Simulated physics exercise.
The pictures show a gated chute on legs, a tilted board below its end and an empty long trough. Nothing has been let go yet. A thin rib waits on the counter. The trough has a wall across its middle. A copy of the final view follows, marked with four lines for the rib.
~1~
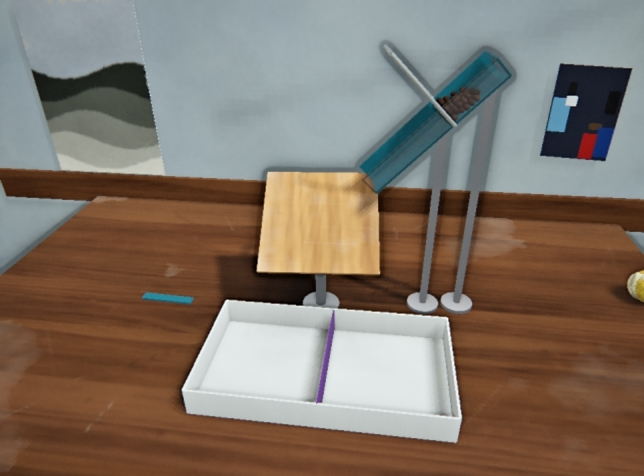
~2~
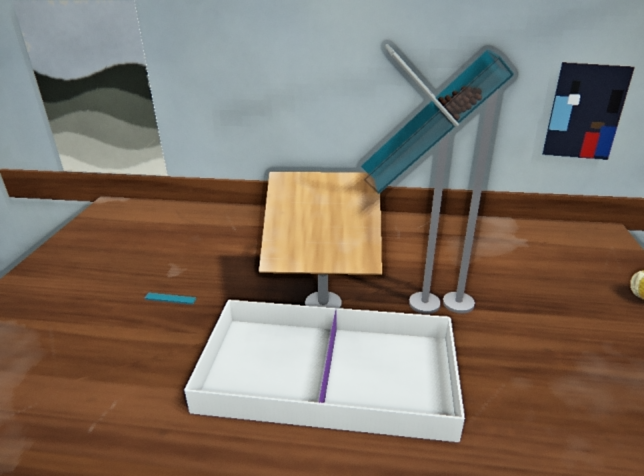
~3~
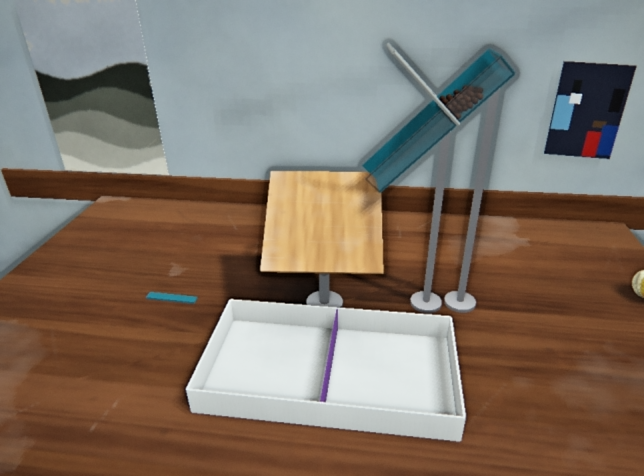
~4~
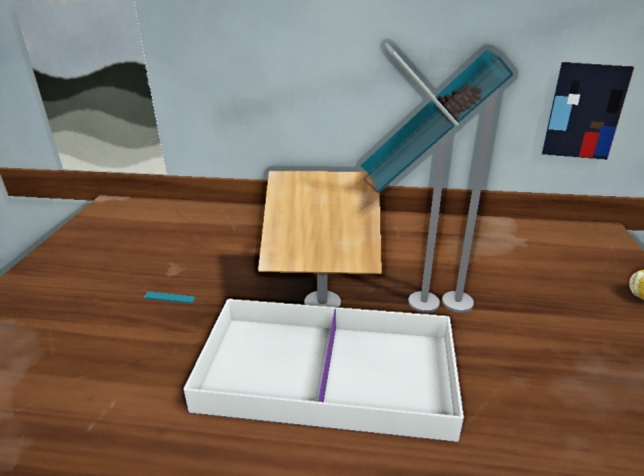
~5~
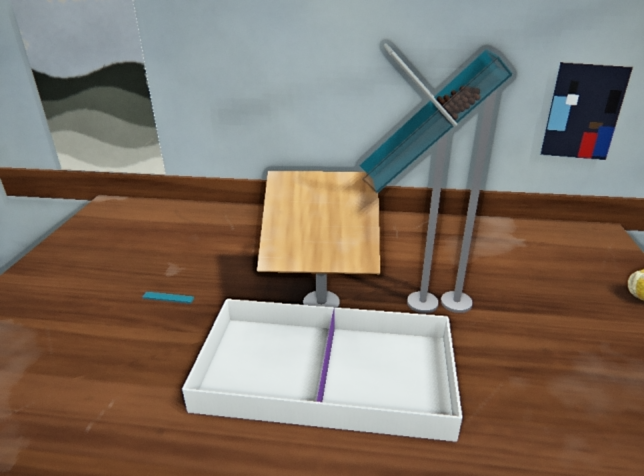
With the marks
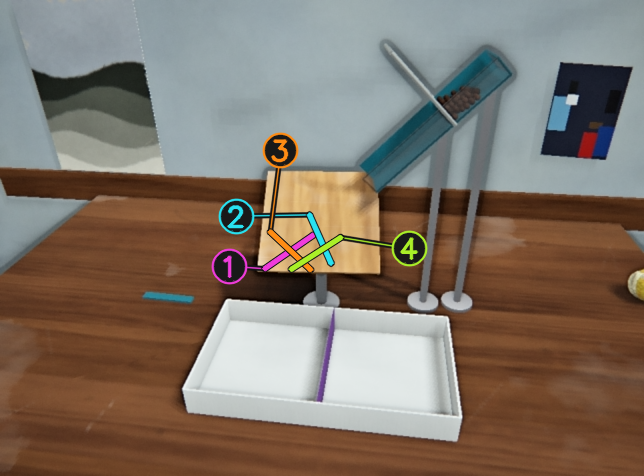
On a wooden table, small brown pieces resting behind a gate in a blue chute above a tilted board and divided white tray.
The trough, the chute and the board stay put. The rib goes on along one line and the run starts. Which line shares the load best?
It is 3.
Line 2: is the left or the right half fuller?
The right half.
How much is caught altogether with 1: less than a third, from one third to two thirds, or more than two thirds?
More than two thirds.
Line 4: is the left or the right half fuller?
More lands on the left.
On the marked copy, line 1 from (313, 235) to (264, 268); line 2 from (309, 214) to (331, 263); line 3 from (270, 231) to (310, 269); line 4 from (340, 237) to (291, 269).
For line 1, of what is caught, most in the left half, a small part in the right.
For line 2, of what is caught, a small part in the left half, most in the right.
For line 3, of what is caught, about half in the left half, about half in the right.
For line 4, of what is caught, most in the left half, about a quarter in the right.
